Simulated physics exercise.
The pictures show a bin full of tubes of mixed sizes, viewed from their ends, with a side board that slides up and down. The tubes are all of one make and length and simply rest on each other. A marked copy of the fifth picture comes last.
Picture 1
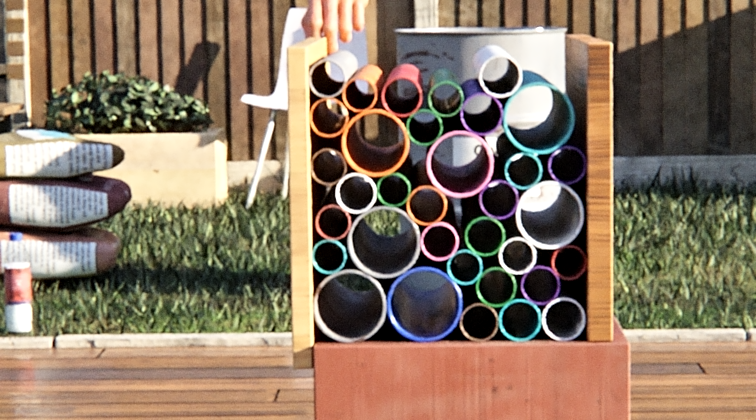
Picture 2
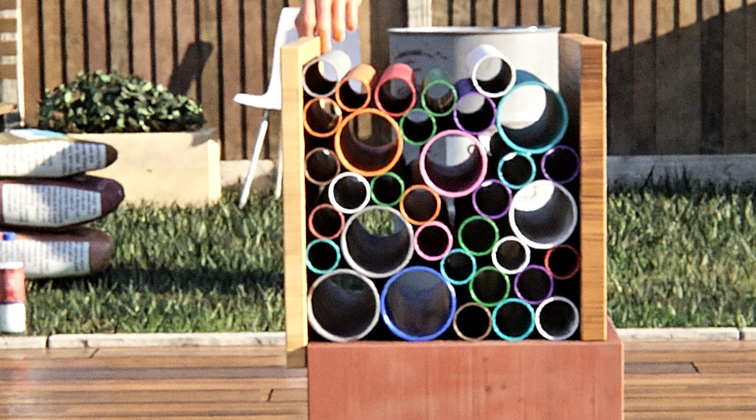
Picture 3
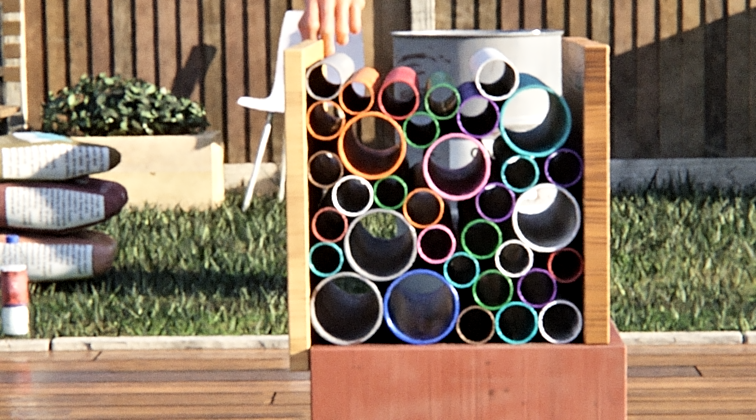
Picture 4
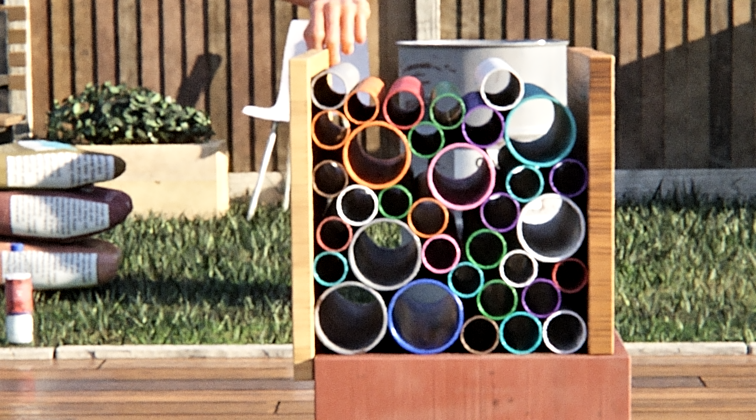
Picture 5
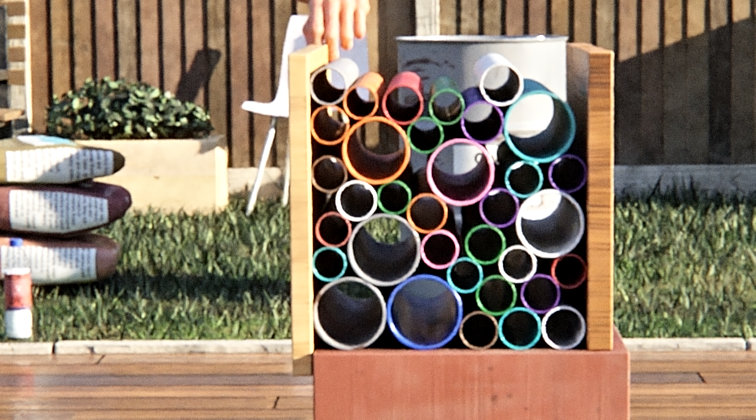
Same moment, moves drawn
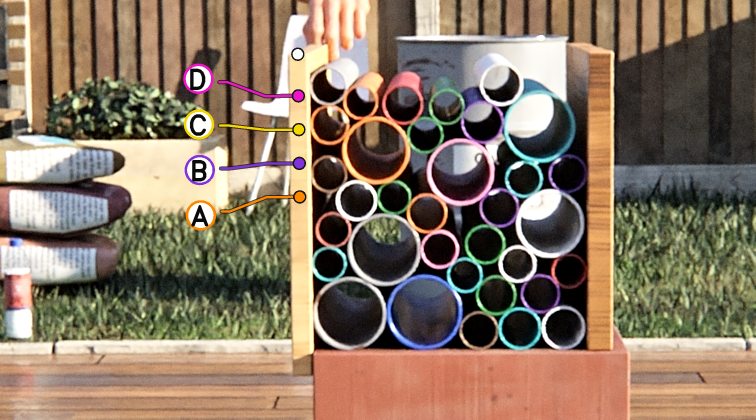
The whole view jiggled slightly, but the colourful tubes stayed stacked between the wooden side boards, and a hand stayed at the top of the left board without visibly sliding it.
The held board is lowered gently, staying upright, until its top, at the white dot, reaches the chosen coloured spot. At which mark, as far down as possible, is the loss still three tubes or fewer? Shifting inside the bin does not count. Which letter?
Down to A.
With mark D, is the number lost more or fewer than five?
It loses fewer than five.
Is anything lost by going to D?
At D: No.
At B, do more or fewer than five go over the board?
At B, fewer than five.
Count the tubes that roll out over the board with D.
The count is none.
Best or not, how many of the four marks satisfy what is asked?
The number is four.
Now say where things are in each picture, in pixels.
In the first picture, side board (312, 188); a grey tube (349, 306); a green tube (496, 287).
In the second picture, a green tube (490, 286); a turquoise tube (322, 256).
In the third picture, a green tube (482, 239); a green tube (390, 193).
In the fourth picture, a turquoise tube (540, 132); a red tube (403, 109).
In the fifth picture, side board (312, 195); a grey tube (349, 314); a green tube (496, 295).
On the copy, A at (299, 197); B at (299, 163); C at (299, 130); D at (298, 96); the white dot at (297, 54).
On A. First, top of the board (310, 121).
Then, top of the board (311, 195).
Finally, top of the board (311, 196), one out over the board.
By contrast, B one out over the board; C none out over the board; D none out over the board.
